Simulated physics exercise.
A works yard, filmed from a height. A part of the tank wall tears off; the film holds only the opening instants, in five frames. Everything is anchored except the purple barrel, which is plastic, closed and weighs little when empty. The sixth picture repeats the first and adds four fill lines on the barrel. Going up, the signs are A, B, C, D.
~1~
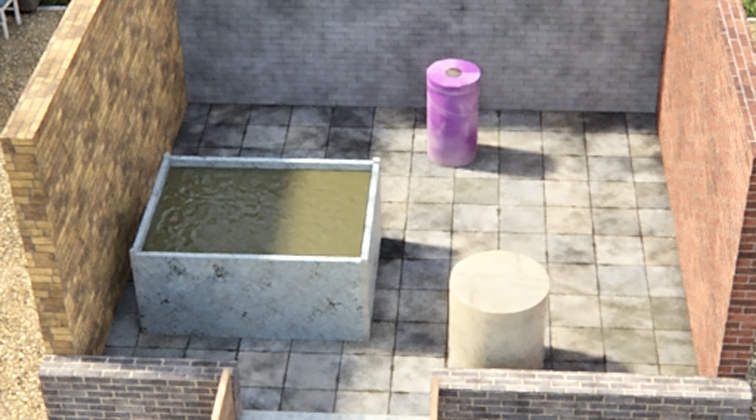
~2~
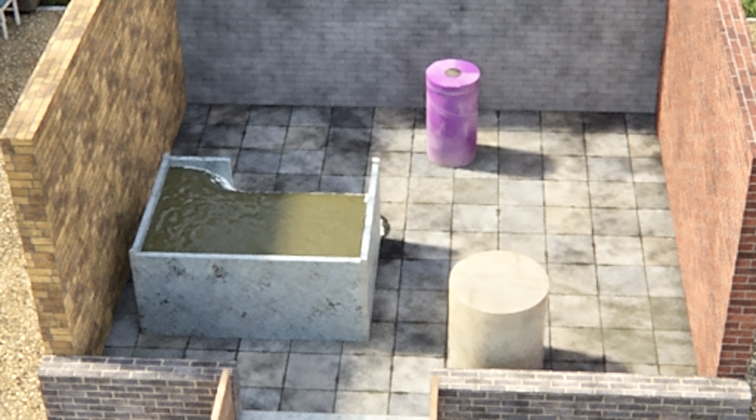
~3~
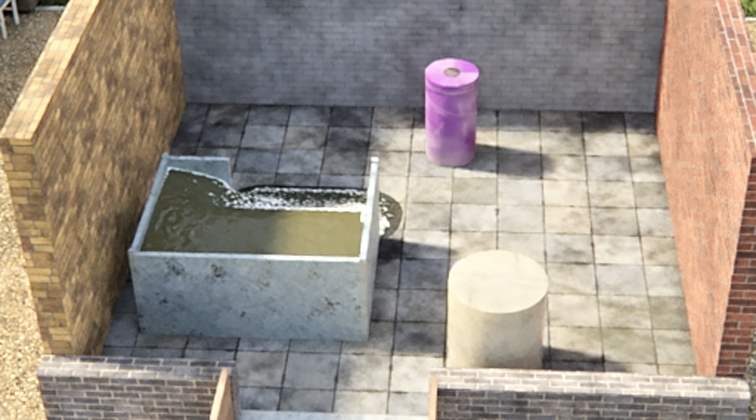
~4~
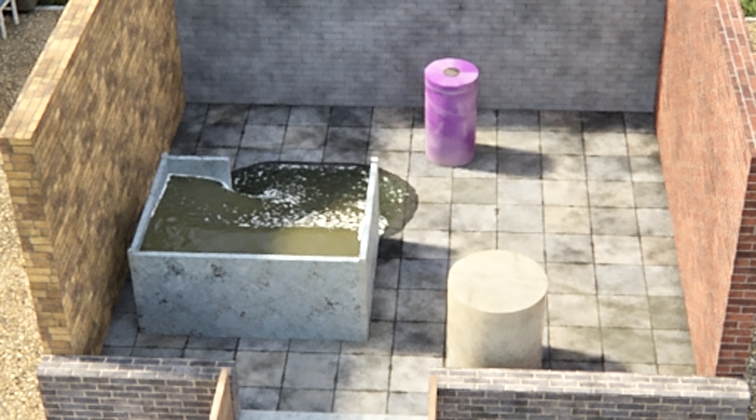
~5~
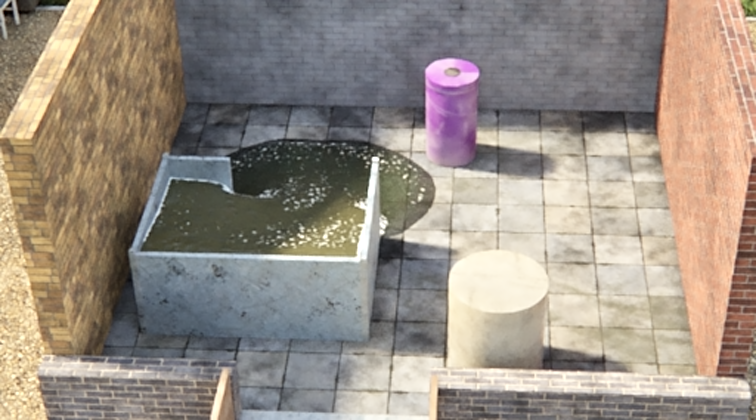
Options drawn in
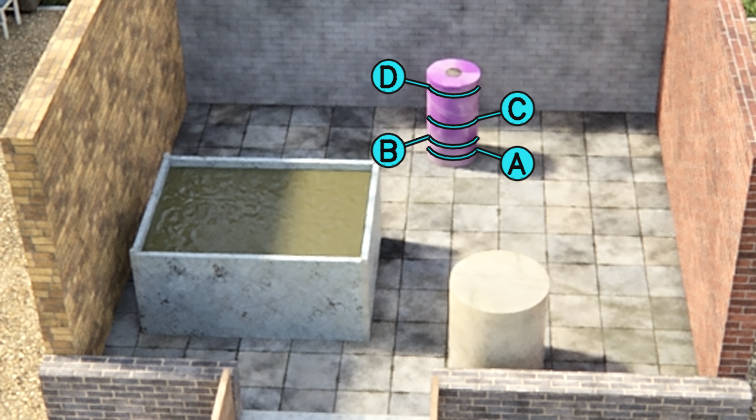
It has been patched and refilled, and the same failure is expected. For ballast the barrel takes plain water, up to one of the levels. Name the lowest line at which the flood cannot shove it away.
C is the one.
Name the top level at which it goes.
The answer is B.
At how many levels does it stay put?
Two of them.
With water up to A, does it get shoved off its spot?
Yes.
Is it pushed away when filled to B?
Yes.
On the marked copy, A at (452, 158); B at (452, 146); C at (452, 127); D at (453, 96); from the bottom up A, B, C, D.
If A is chosen, it is pushed about 6 times its own width away.
If B is chosen, it is pushed about twice its own width away.
If C is chosen, it does not move.
If D is chosen, it does not move.
